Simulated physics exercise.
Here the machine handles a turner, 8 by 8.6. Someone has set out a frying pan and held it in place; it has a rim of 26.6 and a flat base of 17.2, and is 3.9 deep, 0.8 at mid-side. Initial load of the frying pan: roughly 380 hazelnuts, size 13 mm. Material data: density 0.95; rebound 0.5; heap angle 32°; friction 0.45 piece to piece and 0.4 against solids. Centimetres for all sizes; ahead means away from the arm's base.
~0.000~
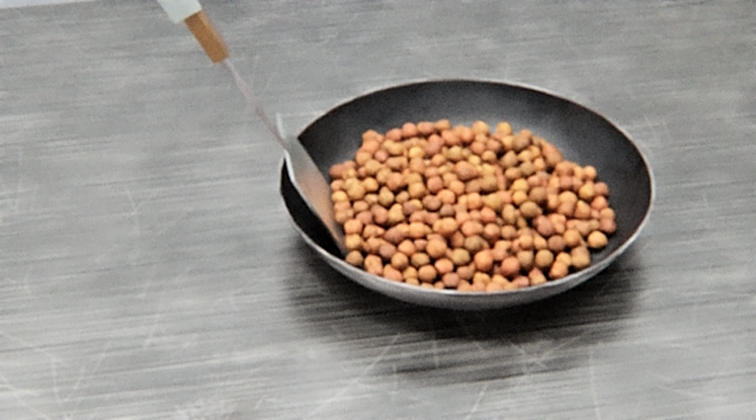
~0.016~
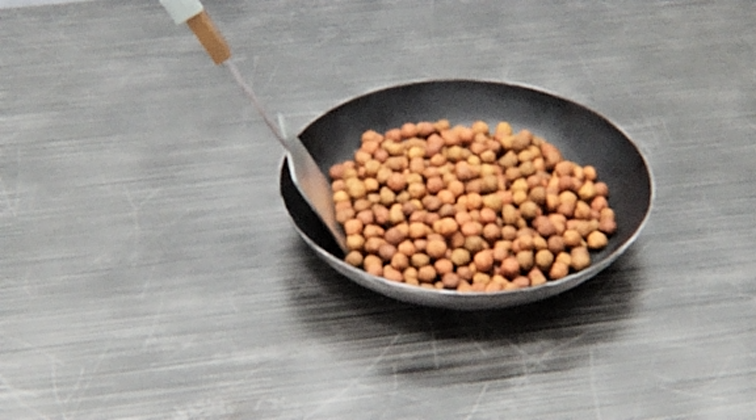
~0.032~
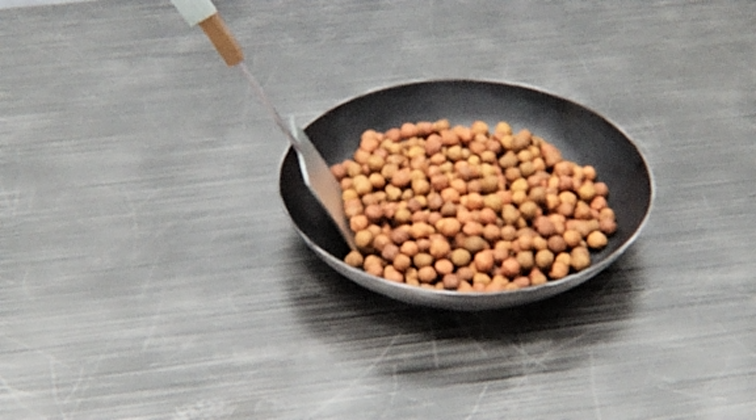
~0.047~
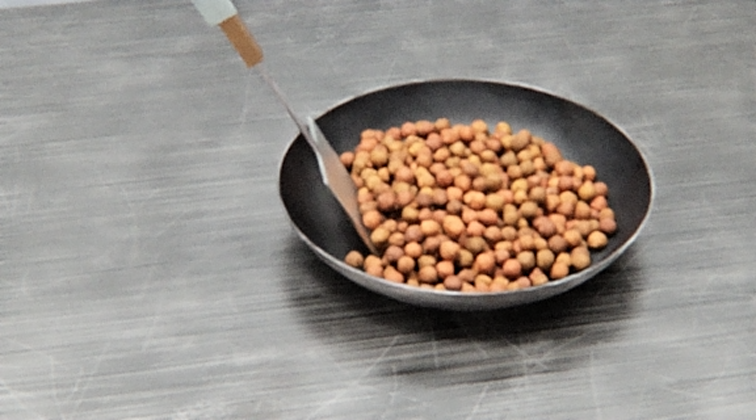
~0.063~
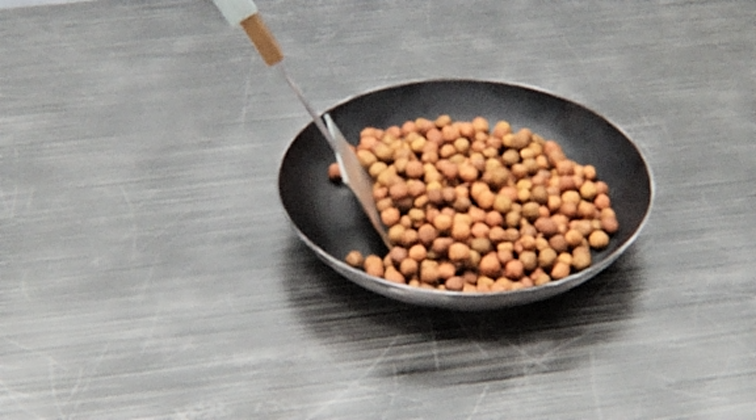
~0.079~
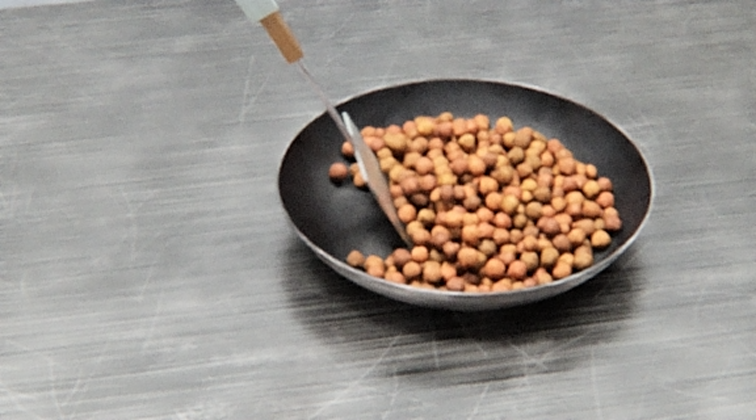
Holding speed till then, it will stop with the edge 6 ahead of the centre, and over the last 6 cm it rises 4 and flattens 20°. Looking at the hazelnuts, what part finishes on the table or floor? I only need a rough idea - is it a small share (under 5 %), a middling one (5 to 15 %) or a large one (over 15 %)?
A middling one, 5 to 15 %.
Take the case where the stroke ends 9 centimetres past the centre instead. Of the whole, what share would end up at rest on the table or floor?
Result: Approx. 25 %.
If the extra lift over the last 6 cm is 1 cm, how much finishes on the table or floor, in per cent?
You'd expect near 5 percent of it there.
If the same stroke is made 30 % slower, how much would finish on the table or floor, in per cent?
Estimated share: Some 0 %.
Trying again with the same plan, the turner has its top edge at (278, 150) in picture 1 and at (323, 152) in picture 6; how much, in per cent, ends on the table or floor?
Some 0 percent ends up on the table or floor.
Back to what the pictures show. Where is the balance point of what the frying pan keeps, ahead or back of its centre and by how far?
What stays is shifted forward by around 4.5 cm.
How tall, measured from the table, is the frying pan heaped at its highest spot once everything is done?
About 5.5 centimetres.
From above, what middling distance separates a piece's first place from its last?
About 3 cm.
By 0.12 s, sloping 63°, highest piece 5 above the table; 385 in the frying pan.
By 0.16 s, sloping 54°, highest piece 6 above the table; 385 in the frying pan.
By 0.38 s, sloping 43°, highest piece 5 above the table; 350 in the frying pan, 31 on the table or floor, 4 on the blade or in flight.
By 1.43 s, sloping 43°, highest piece 5 above the table; 350 in the frying pan, 35 on the table or floor.
Final count, 350 in the frying pan, 35 on the table or floor. That is 9 % on the table or floor.
